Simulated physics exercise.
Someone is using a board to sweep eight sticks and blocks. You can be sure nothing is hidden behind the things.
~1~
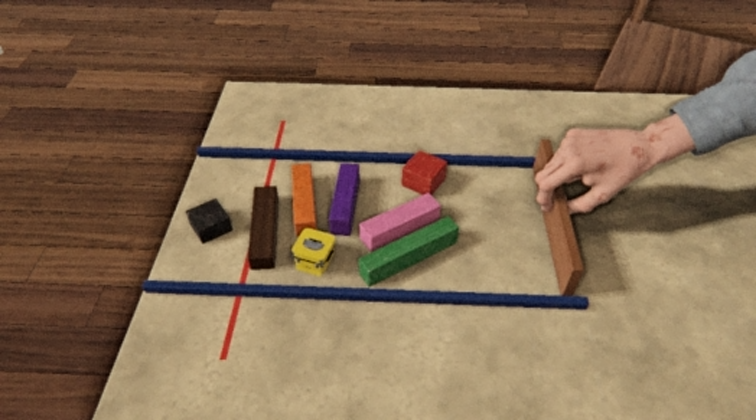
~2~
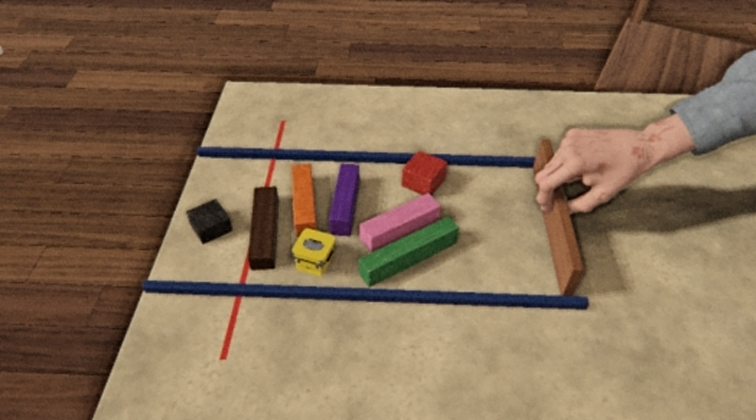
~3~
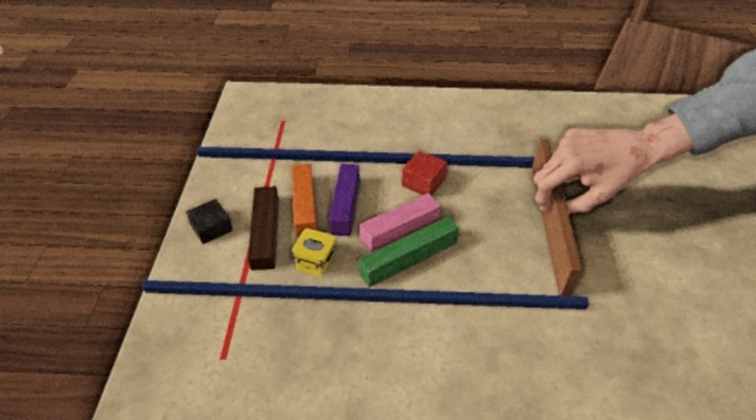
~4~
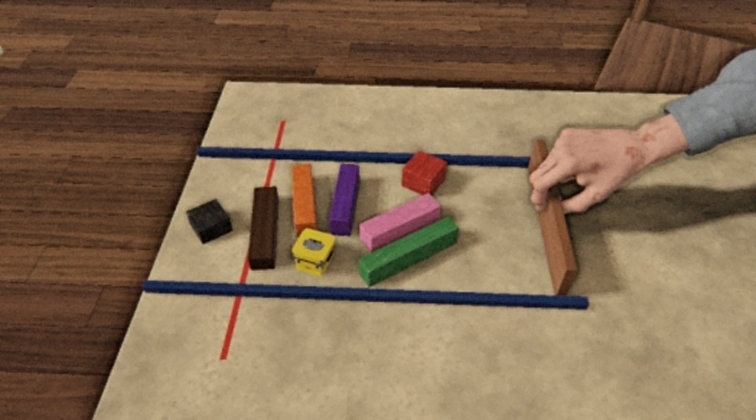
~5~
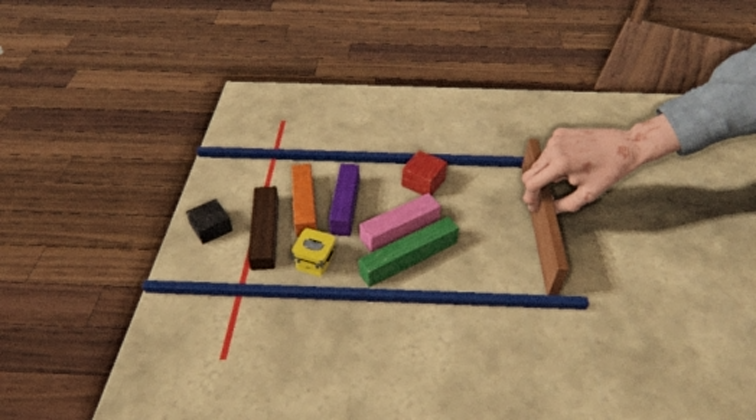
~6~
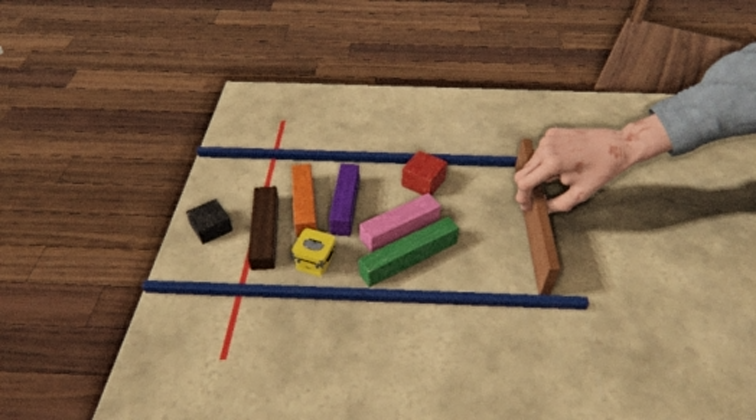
A hand slid a wooden board slightly to the left between two blue rods, while the colorful sticks and blocks ahead of it, scattered around a red line, stayed still and untouched.
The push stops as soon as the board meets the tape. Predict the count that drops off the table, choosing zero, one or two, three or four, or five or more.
After the push, only one or two have dropped.
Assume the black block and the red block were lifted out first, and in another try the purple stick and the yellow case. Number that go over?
1 and 1.
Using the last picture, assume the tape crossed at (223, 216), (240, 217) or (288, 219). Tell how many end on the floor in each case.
In order, 4, 3 and 1.
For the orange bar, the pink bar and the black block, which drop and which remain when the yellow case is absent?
Orange bar still up, pink bar still up, black block down.
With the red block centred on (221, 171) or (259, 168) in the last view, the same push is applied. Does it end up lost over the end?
In that order: Stays aboard, then stays aboard.
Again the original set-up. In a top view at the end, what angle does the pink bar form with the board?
I'd put it at about 45°.
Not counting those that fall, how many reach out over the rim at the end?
The number overhanging is 1.
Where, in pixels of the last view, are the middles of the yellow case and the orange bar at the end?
First object about (164, 244); second object about (200, 189).
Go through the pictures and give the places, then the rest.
In the first frame, black block (209, 221); brown stick (264, 226); orange bar (304, 199); board (555, 212); tape (259, 217).
In the second frame, brown stick (264, 226); yellow case (315, 253).
In the third frame, orange bar (304, 199); red block (424, 174).
In the fourth frame, black block (209, 221); purple stick (345, 199).
In the fifth frame, brown stick (264, 226); pink bar (401, 222).
In the sixth frame, black block (209, 221); brown stick (264, 226); orange bar (304, 199); board (535, 212); tape (259, 217).
Soon after, none off yet; black block at rest near (209, 221); brown stick at rest near (264, 226); orange bar at rest near (304, 199).
At rest, the number that fall off is one or two; fallen, brown stick and black block.
